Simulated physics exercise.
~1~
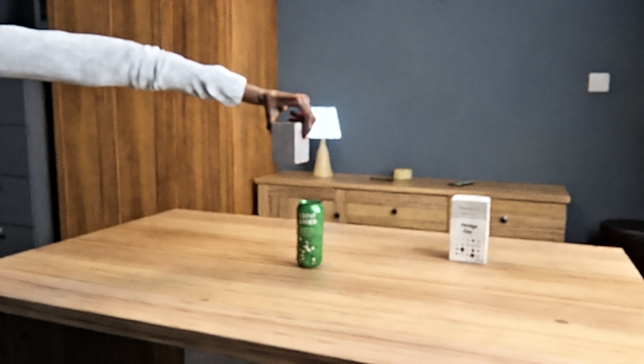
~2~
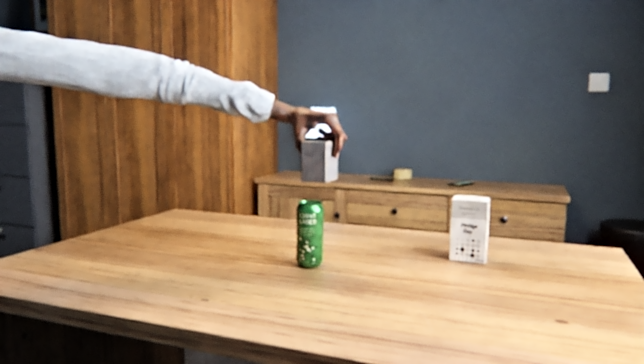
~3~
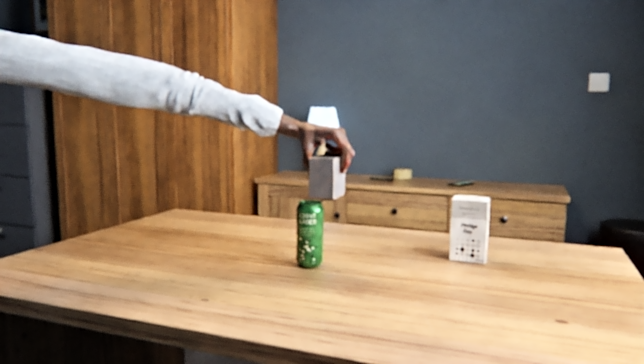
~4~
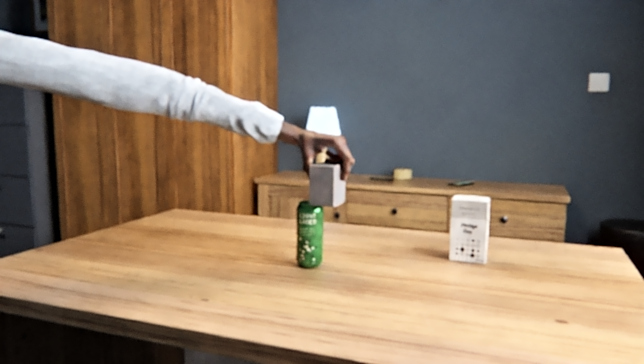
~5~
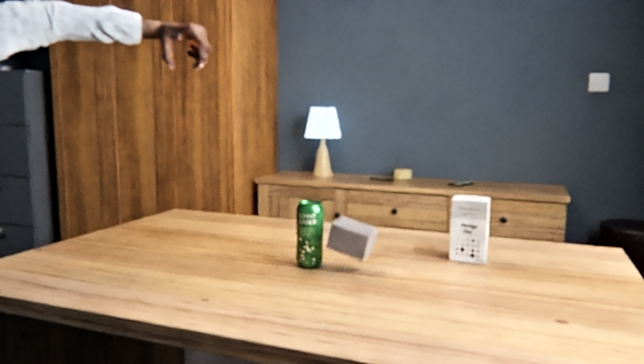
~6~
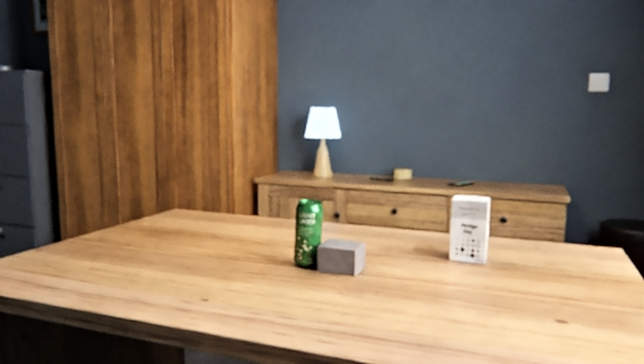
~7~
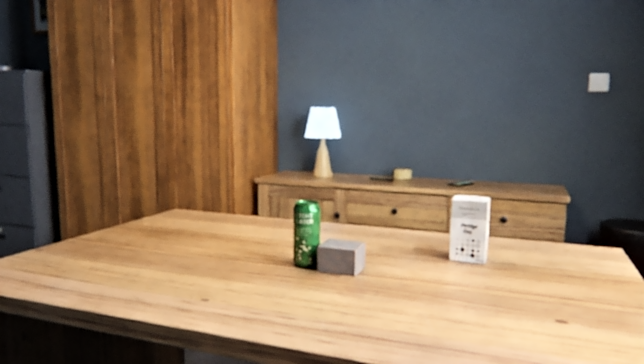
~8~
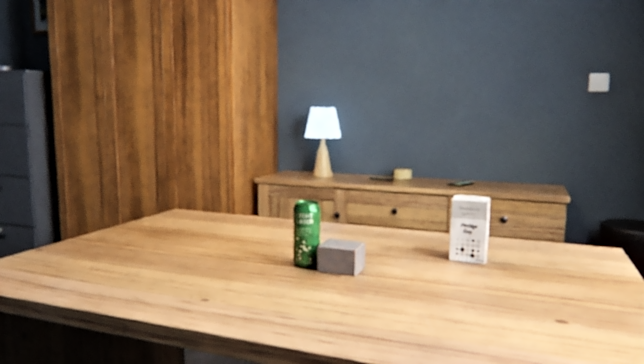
A grey block hangs from a hand reaching in from the left, over a wooden table seen from a fixed view slightly above its top. A green can stands near the middle and a white carton to its right, with a lit lamp on a sideboard behind. The hand carries the block right and lowers it upright onto the can, a little off to the right. Once the hand lets go and draws back, the block tips off the can's right side. It lands on its side against the can's base and lies still, while can and carton remain standing.
